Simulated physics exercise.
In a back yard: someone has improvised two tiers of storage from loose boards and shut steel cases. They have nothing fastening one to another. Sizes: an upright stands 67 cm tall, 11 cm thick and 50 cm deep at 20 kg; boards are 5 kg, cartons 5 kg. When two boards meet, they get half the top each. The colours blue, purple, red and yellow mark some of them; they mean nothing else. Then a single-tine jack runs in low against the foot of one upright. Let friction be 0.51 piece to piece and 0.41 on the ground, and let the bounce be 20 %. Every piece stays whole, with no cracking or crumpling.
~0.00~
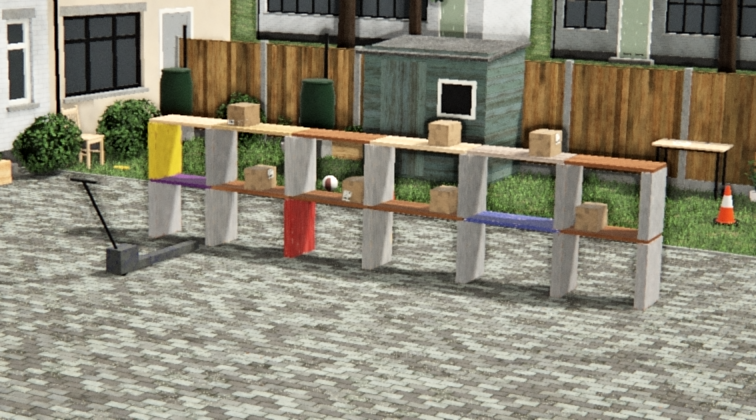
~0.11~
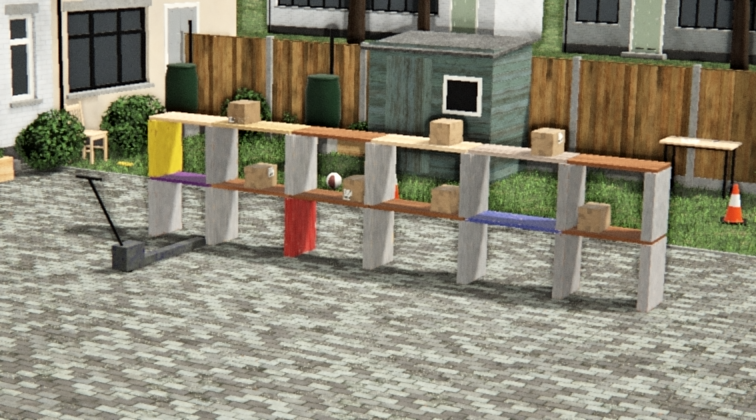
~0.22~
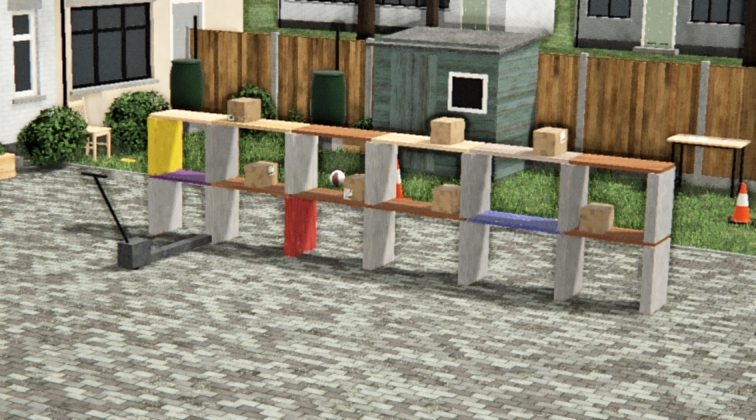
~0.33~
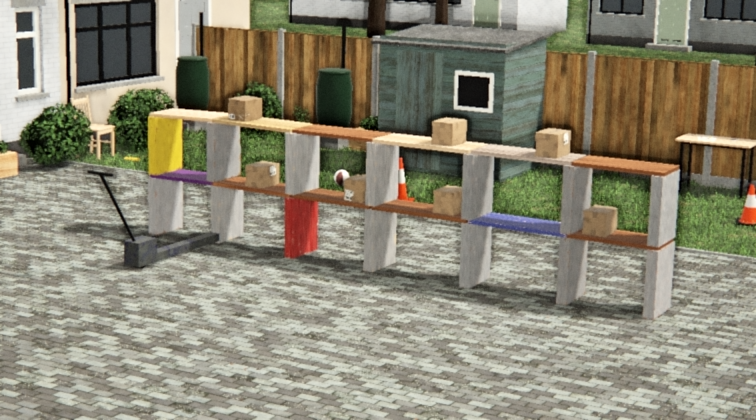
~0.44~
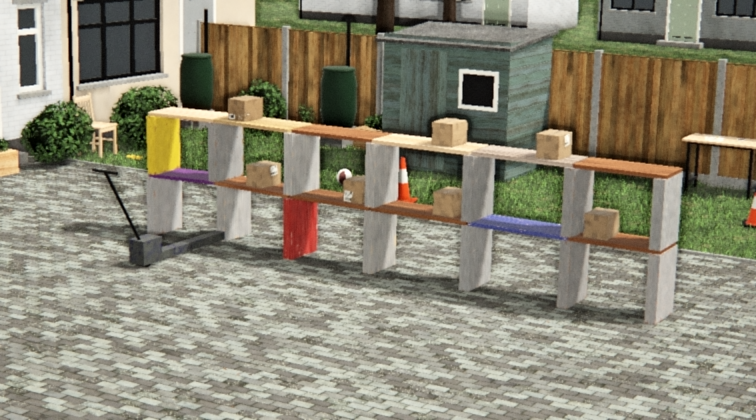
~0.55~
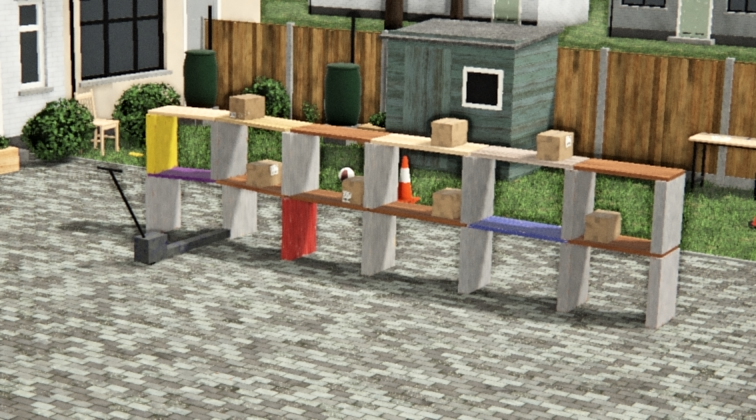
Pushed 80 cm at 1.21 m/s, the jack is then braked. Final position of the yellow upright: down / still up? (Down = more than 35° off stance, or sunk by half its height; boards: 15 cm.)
Down.
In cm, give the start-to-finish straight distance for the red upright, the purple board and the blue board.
Approx. shifts in cm - red: 0; purple: 80; blue: 0.
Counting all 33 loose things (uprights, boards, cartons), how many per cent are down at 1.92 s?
It's 10 percent at that point.
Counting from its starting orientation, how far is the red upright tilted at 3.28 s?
About 0°.
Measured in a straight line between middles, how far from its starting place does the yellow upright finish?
It finishes around 115 cm from its starting point.
Around 0.76 s, none of the 33 pieces down, 9 disturbed; yellow upright displaced 49 mm.
Around 1.32 s, 1 of the 33 pieces down; yellow upright displaced 26 mm; purple board displaced 14 cm.
Around 1.92 s, 4 of the 33 pieces down; yellow upright displaced 29 mm; purple board displaced 14 cm.
Around 3.28 s, 6 of the 33 pieces down; yellow upright on its side; purple board tipped 59°, 28 cm lower.
Finally (5.1 s), 7 of the 33 pieces down; yellow upright tipped 69°, 87 cm lower; red upright unmoved; purple board 56 cm lower. Seen by the last camera, middles, yellow upright near (219, 224), red upright near (299, 225).
